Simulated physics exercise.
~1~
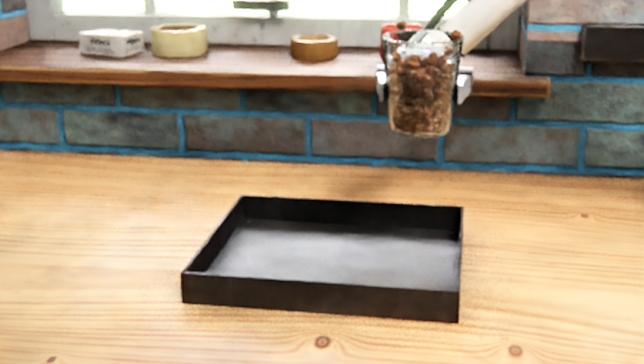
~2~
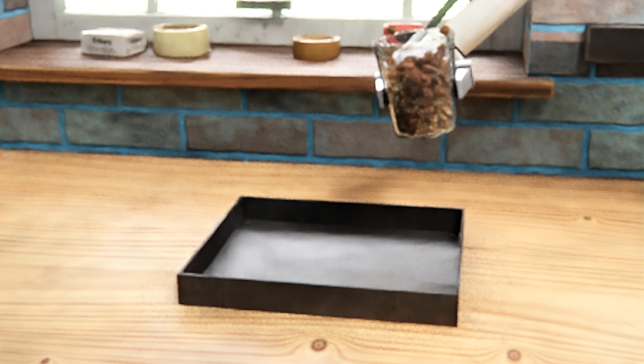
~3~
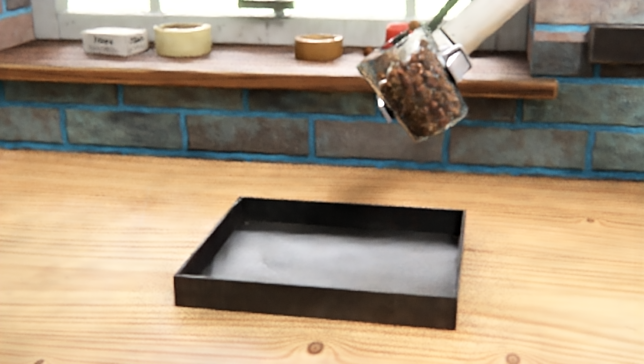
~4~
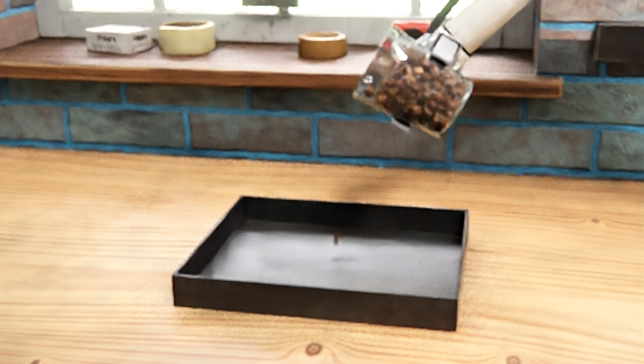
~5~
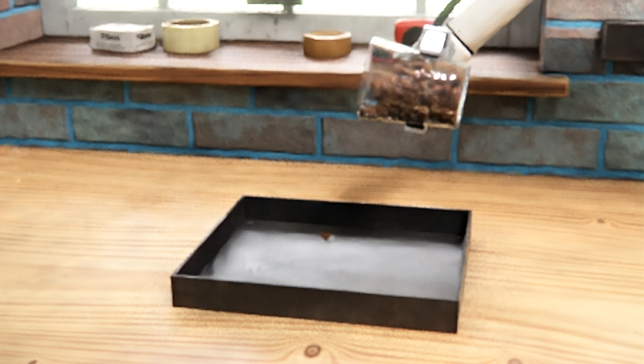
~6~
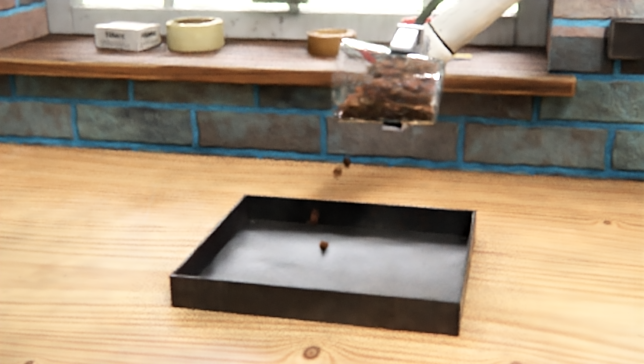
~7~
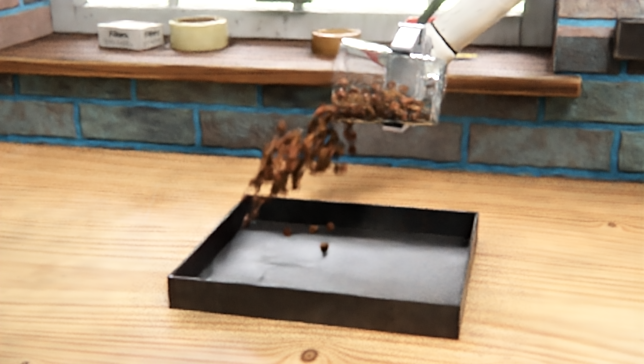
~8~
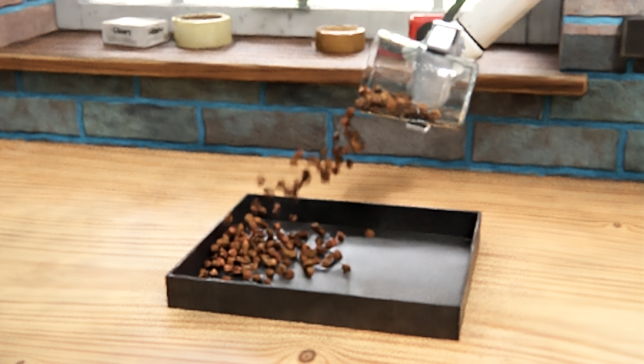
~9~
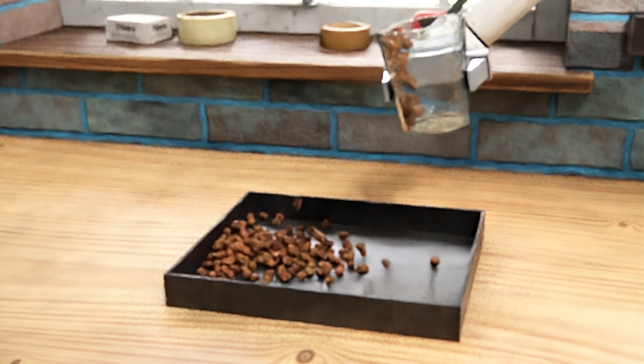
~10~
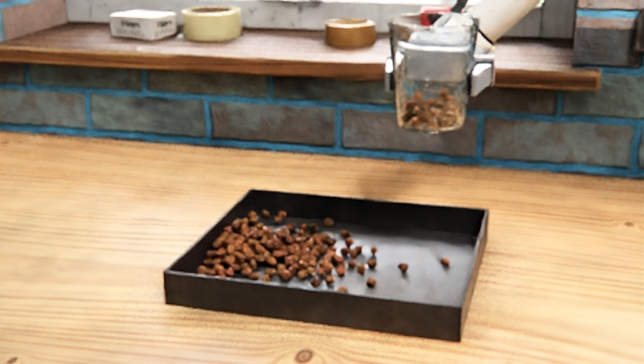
A pale robotic arm reaches in from the upper right, gripping a clear beaker of brown pellets above a light wooden table, seen from slightly above. A shallow black tray sits in the middle of the table, with a blue-jointed brick wall behind and rolls of tape on a wooden windowsill. The arm tips the beaker to the left until it lies on its side, and a few pellets drop. A thick stream then pours into the left part of the tray, some pellets scattering rightward. The arm turns the beaker upright again, leaving most pellets in the tray and some inside the beaker.
